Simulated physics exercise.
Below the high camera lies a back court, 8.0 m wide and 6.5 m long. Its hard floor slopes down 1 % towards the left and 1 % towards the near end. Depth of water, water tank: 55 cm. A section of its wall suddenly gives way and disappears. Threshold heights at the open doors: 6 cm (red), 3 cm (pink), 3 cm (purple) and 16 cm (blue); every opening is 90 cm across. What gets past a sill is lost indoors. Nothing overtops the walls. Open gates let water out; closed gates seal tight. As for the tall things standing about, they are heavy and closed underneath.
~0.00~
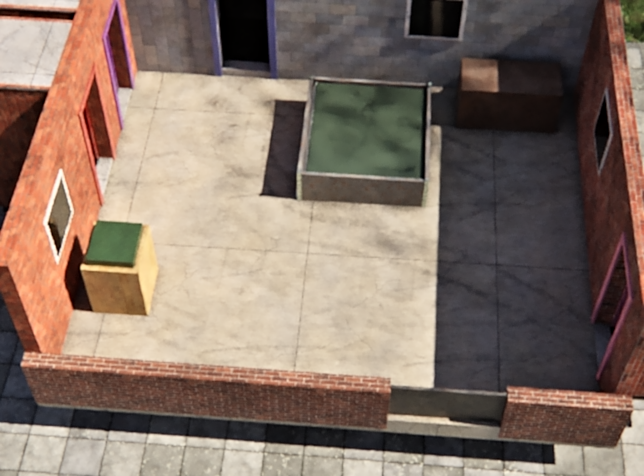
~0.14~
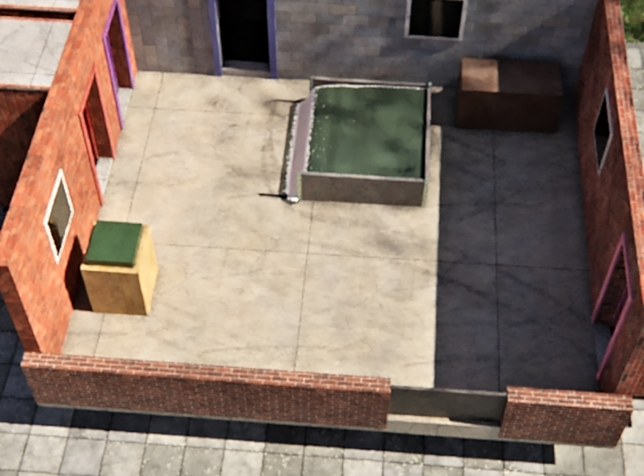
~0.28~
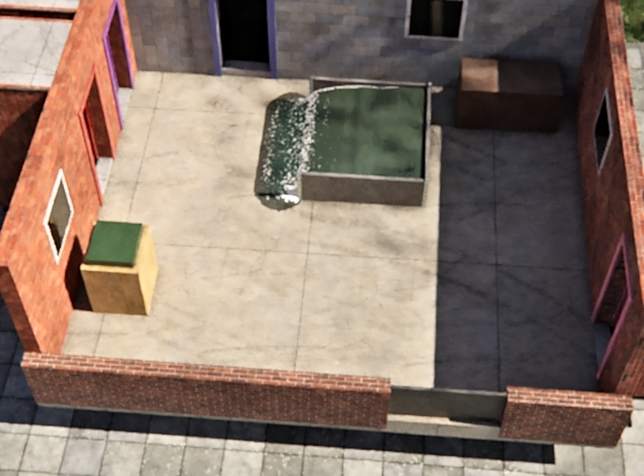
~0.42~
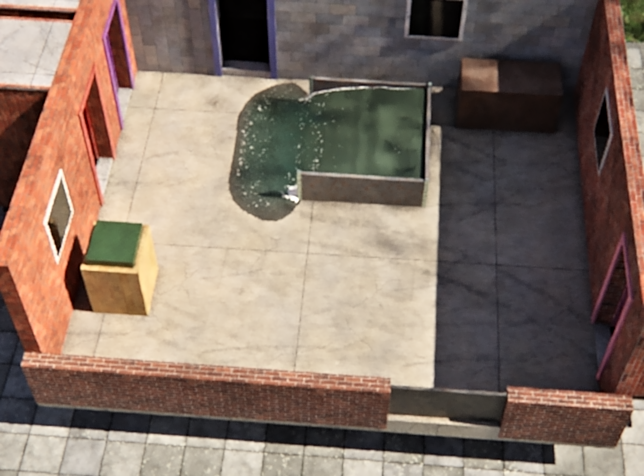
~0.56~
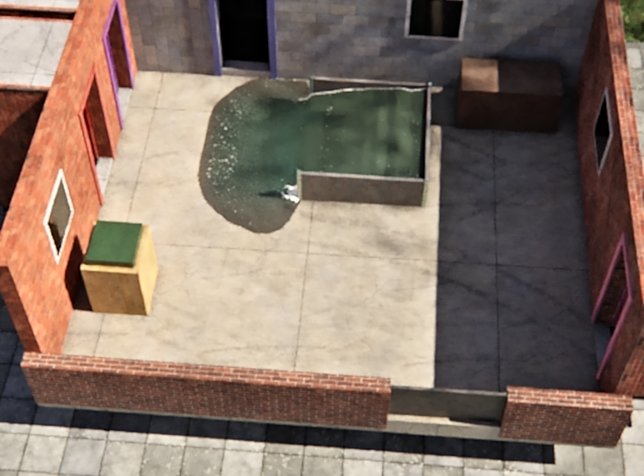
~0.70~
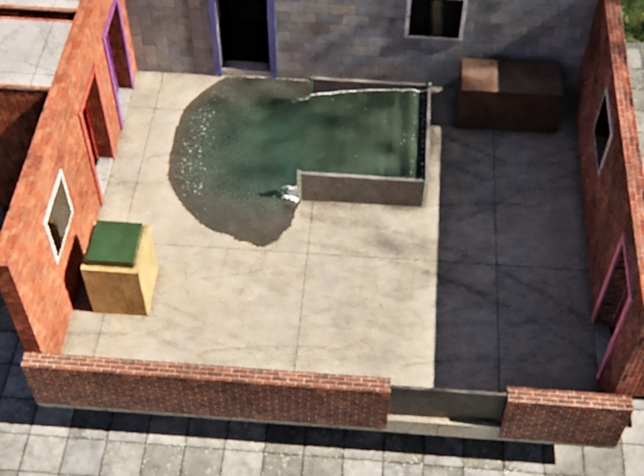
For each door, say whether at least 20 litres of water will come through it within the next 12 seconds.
Door by door: The red door lets through 20 litres or more; the pink door lets through less than 20 litres; the purple door lets through 20 litres or more; the blue door lets through less than 20 litres.
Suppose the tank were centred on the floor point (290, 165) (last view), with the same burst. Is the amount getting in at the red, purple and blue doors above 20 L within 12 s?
Against that limit: Red past it, purple past it, blue not over.
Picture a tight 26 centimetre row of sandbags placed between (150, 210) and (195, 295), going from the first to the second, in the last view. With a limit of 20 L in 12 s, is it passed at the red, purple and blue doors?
Then the red door is over the mark, the purple door over the mark, the blue door short of it.
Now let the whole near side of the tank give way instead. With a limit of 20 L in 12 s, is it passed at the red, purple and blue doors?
Red door doesn't reach it, purple door surpasses it, blue door doesn't reach it.
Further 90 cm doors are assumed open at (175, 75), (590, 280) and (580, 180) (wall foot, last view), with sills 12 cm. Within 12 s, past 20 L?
Taking them in order, the first gets enough, the second too little and the third too little.
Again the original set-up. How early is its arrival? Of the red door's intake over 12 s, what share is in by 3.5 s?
Around 65 percent.
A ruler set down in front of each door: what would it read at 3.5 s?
Depths: Red door 20 cm, pink door 0 cm, purple door 21 cm, blue door 8 cm.
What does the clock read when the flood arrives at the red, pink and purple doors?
Arrival times: Red 1.1 seconds, pink 9.5 seconds, purple 1.0 seconds.
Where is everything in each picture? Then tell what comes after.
In the first frame, the water tank at (367, 131) is whole and still, 55 cm deep.
In the second frame, the front is at (295, 202), 1.2 m from the gap at (307, 141); 0.5 m2 of floor is under water; 55 cm left at the back of the water tank.
In the third frame, water pours out at (307, 143) and has run 1.4 m, to (276, 206); typically 10 cm deep outside, 55 cm at the water tank's back.
In the fourth frame, water pours out at (307, 143) and has run 1.6 m, to (254, 210); typically 9 cm deep outside, 55 cm at the water tank's back.
In the fifth frame, the front is at (212, 200), 1.9 m from the gap at (307, 144); 4.7 m2 of floor is under water; 53 cm left at the back of the water tank.
In the sixth frame, the front is at (176, 181), 2.3 m from the gap at (307, 144); 6.5 m2 of floor is under water; 46 cm left at the back of the water tank.
After 1.4 s water covers 25 % of the floor and is deepest (31 cm) near (118, 146); red door 13 cm at the sill, 11 L in, pink door not reached, purple door 10 cm at the sill, 19 L in, blue door 12 cm at the sill, 0 L in.
After 2.2 s water covers 30 % of the floor and is deepest (35 cm) near (128, 108); red door 27 cm at the sill, 101 L in, pink door not reached, purple door 28 cm at the sill, 123 L in, blue door 11 cm at the sill, 0 L in.
After 3.5 s water covers 35 % of the floor and is deepest (25 cm) near (55, 382); red door 20 cm at the sill, 241 L in, pink door not reached, purple door 21 cm at the sill, 341 L in, blue door 8 cm at the sill, 0 L in.
After 7.0 s water covers 55 % of the floor and is deepest (16 cm) near (55, 382); red door 10 cm at the sill, 345 L in, pink door not reached, purple door 8 cm at the sill, 517 L in, blue door 5 cm at the sill, 0 L in.
After 12.0 s water covers 75 % of the floor and is deepest (10 cm) near (55, 382); red door 6 cm at the sill, 364 L in, pink door 5 cm at the sill, 3 L in, purple door 5 cm at the sill, 559 L in, blue door 2 cm at the sill, 0 L in.
